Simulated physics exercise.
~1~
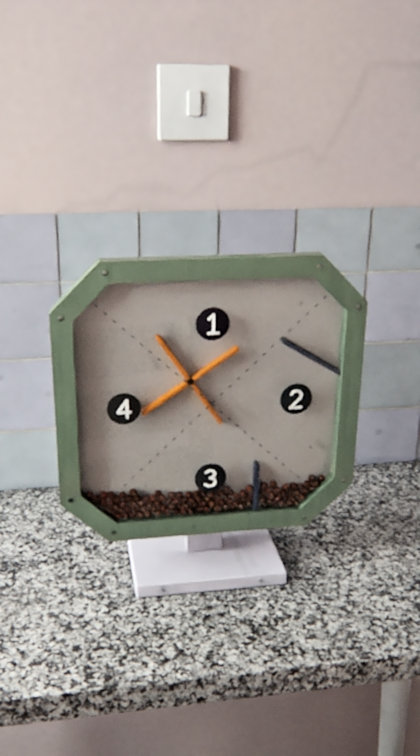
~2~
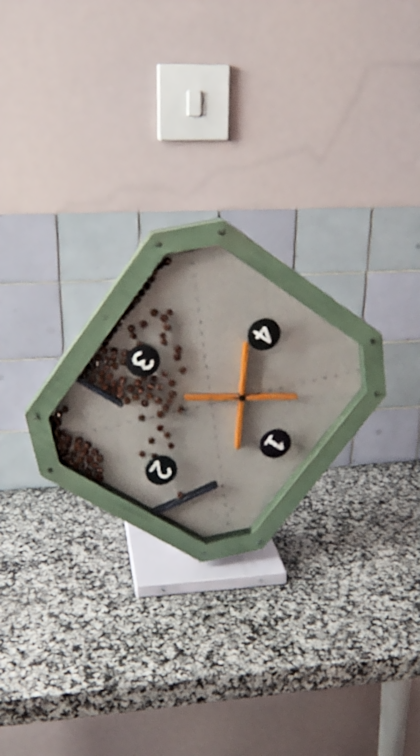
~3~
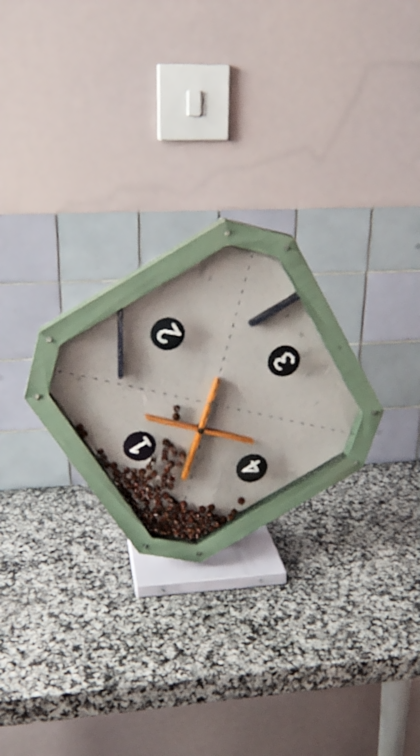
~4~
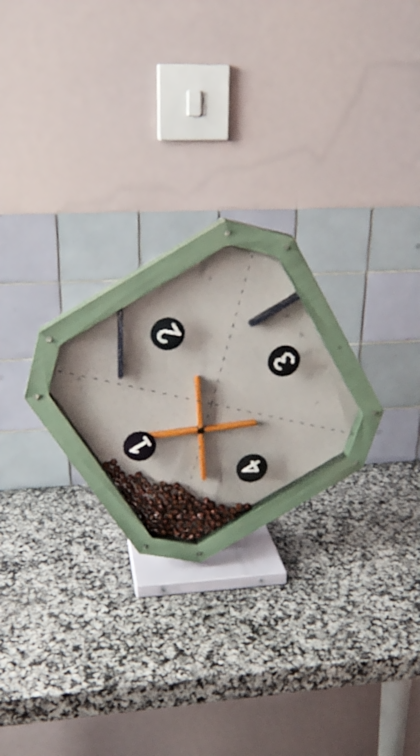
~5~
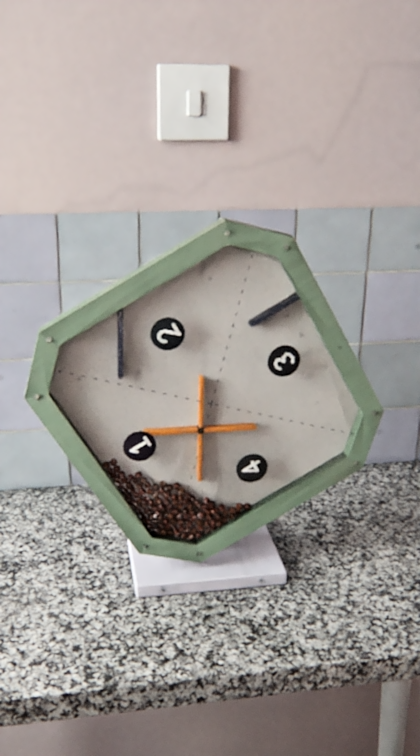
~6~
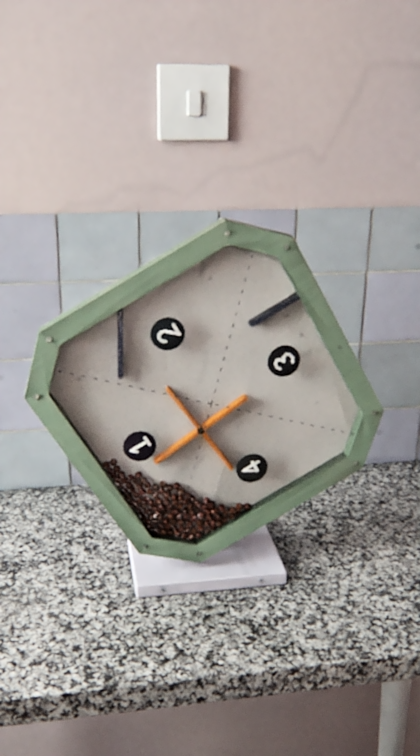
A green-framed, eight-sided case with a clear front stands on a white base on a speckled stone counter, seen from the front against pale tiles and a pink wall with a light switch. Inside are dark brown beads along the bottom, two dark bars, an orange cross and four numbered black discs. The case turns clockwise, carrying the beads up the left side, where many spill down past a bar. It turns further and stops tilted, as the beads gather at the bottom. They settle in a sloping heap across wedges one and four, while the cross keeps turning.
